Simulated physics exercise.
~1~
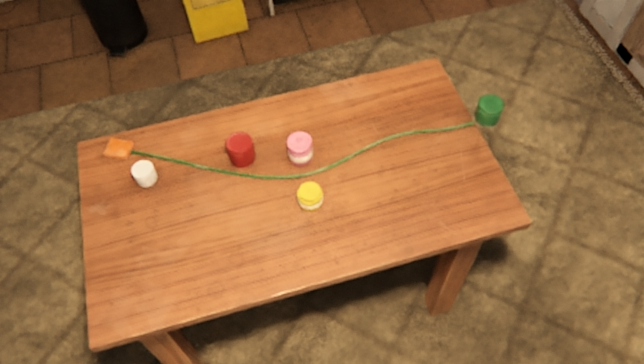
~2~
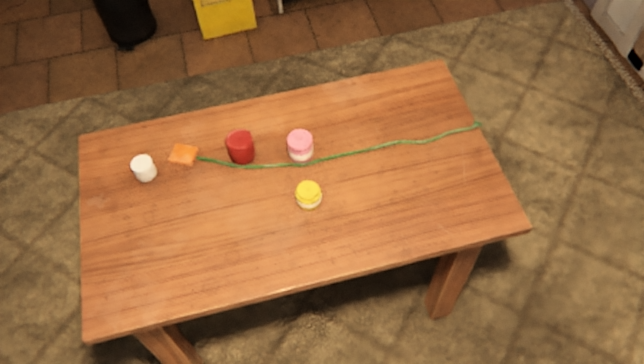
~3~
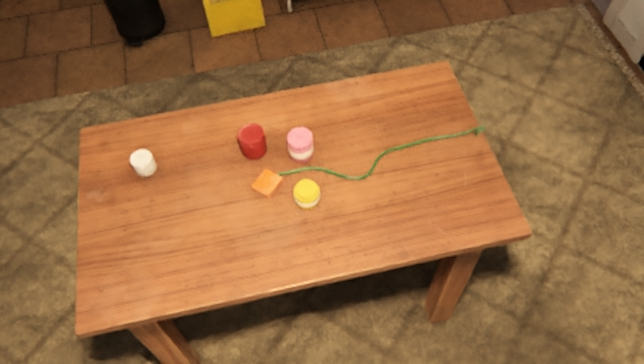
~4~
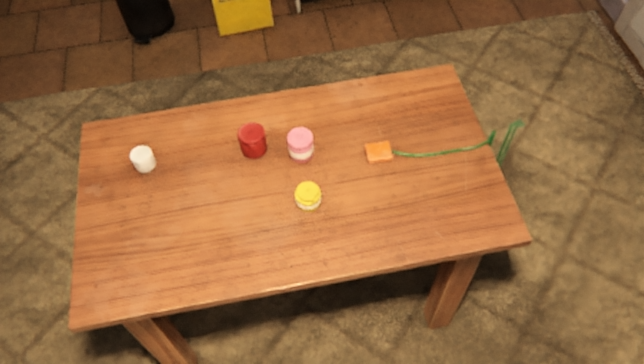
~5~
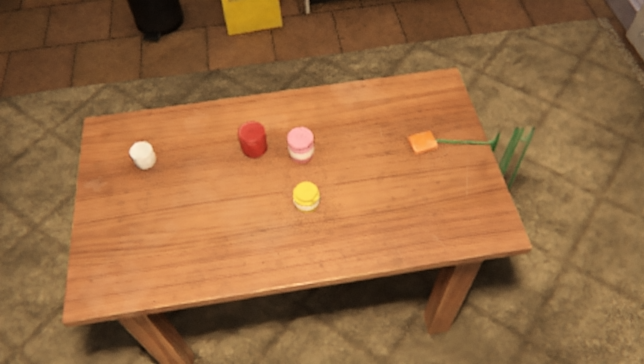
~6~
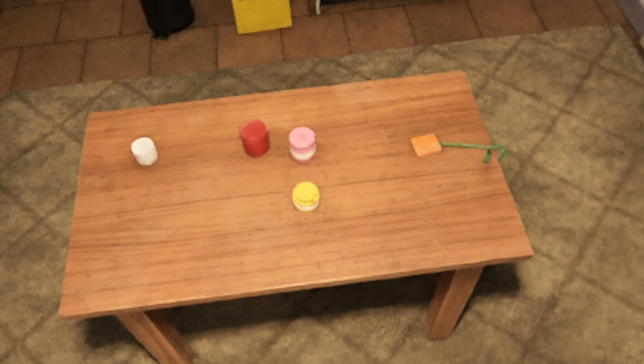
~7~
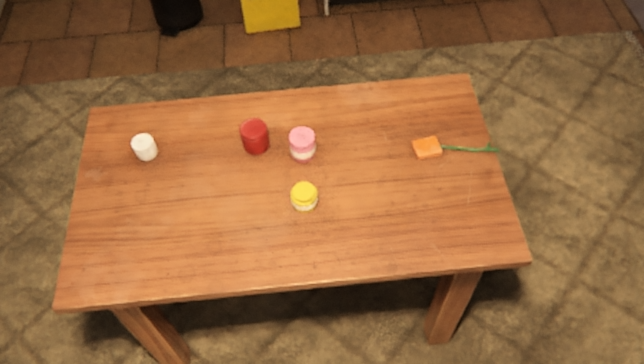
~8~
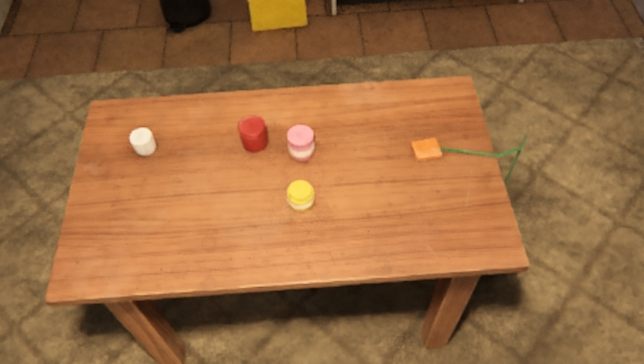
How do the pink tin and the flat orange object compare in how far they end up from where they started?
The pink tin stays essentially where it started, while the orange object travels most of the way across the table and ends near the right edge.
